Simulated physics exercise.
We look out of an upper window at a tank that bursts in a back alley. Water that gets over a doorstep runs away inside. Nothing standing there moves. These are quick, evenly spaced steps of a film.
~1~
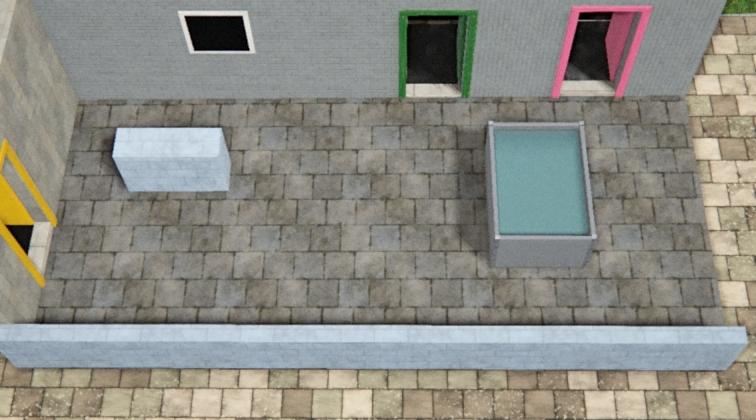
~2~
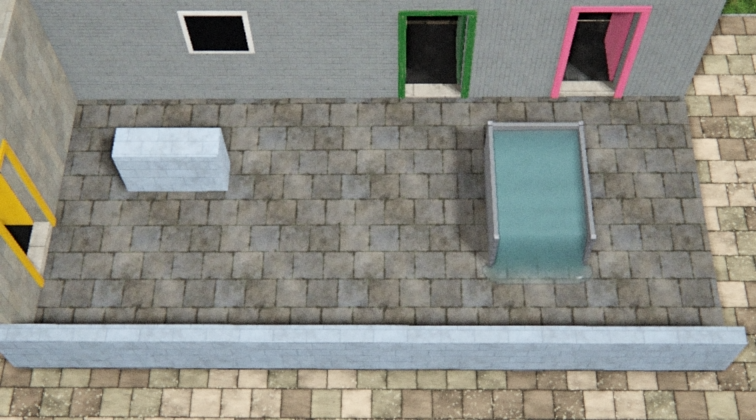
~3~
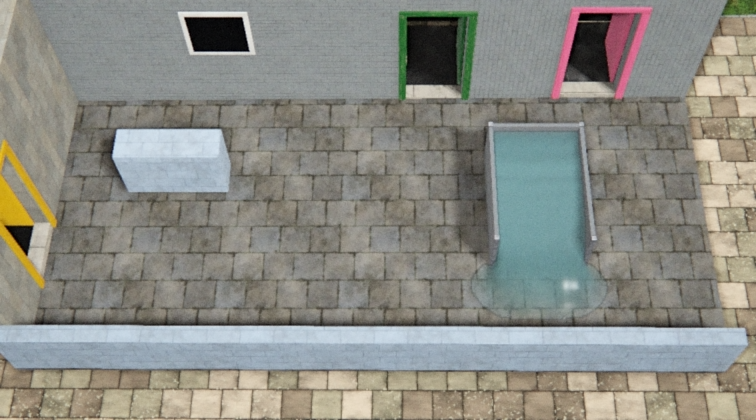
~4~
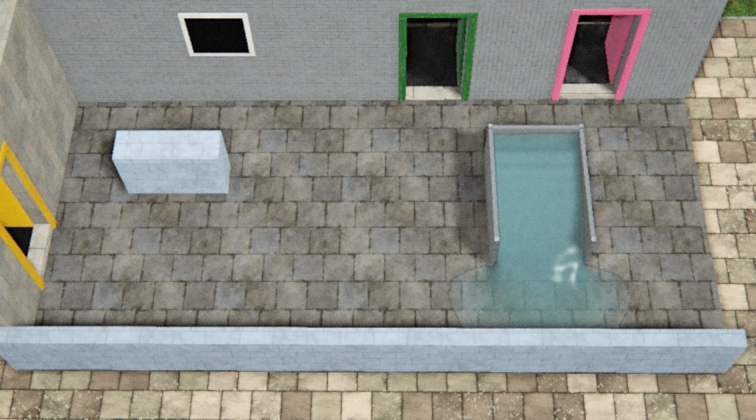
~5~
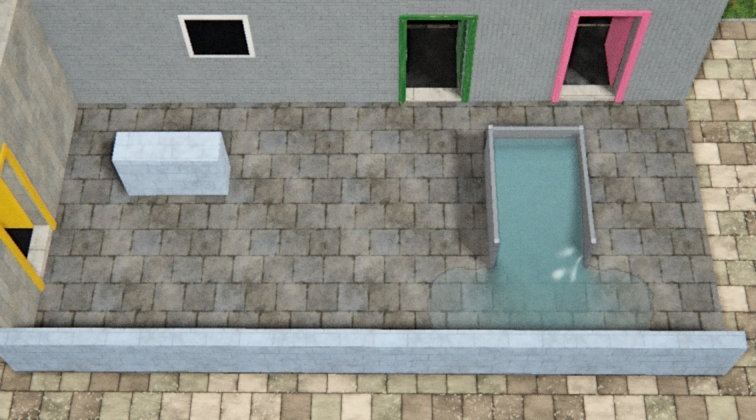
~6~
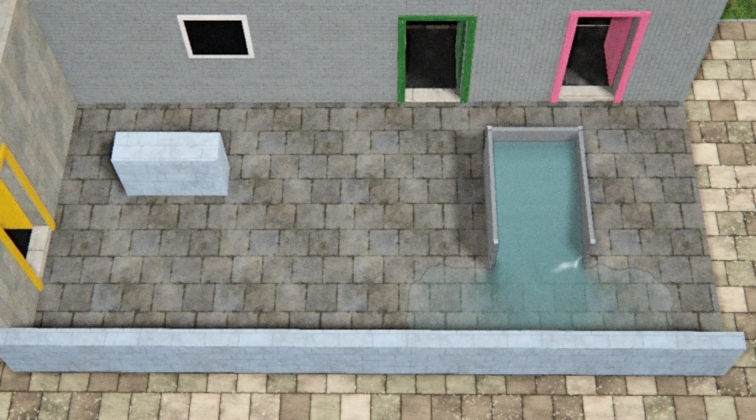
Back alley with a low pale wall, where a tank bursts open at its near end and water pours out, spreading across the paving.
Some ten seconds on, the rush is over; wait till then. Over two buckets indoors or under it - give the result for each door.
As I see it, yellow door: Does not exceed it; green door: Does not exceed it; pink door: Does not exceed it.
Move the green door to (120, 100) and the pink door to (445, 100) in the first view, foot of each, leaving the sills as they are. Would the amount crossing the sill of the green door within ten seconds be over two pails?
Put simply, green door spills past the mark here.
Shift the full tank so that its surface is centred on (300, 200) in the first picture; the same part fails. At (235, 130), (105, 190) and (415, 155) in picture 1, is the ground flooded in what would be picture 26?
In that order: Free of water, flooded, not flooded.
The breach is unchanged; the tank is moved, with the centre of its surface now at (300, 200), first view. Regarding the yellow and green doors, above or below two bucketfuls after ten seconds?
My reading: Yellow passes that mark; green keeps below it.
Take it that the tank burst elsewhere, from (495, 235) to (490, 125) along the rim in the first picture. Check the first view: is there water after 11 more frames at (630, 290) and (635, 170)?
Respectively: Parched and parched.
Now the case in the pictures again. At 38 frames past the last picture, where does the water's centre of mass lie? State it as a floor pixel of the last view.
About (294, 244).
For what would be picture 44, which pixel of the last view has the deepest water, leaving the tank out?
Roughly at (77, 111).
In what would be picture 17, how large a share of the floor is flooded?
Close to 35 in a hundred, I think.
A moment on, water covers 15 % of the floor; the yellow door not reached, the green door not reached, the pink door not reached.
Next, water covers 35 % of the floor; the yellow door not reached, the green door not reached, the pink door not reached.
Then, water covers 60 % of the floor; the yellow door wet at the sill, nothing in, the green door not reached, the pink door not reached.
Later, water covers 60 % of the floor; the yellow door wet at the sill, nothing in, the green door not reached, the pink door not reached.
In the end, water covers 65 % of the floor; the yellow door wet at the sill, nothing in, the green door not reached, the pink door not reached.
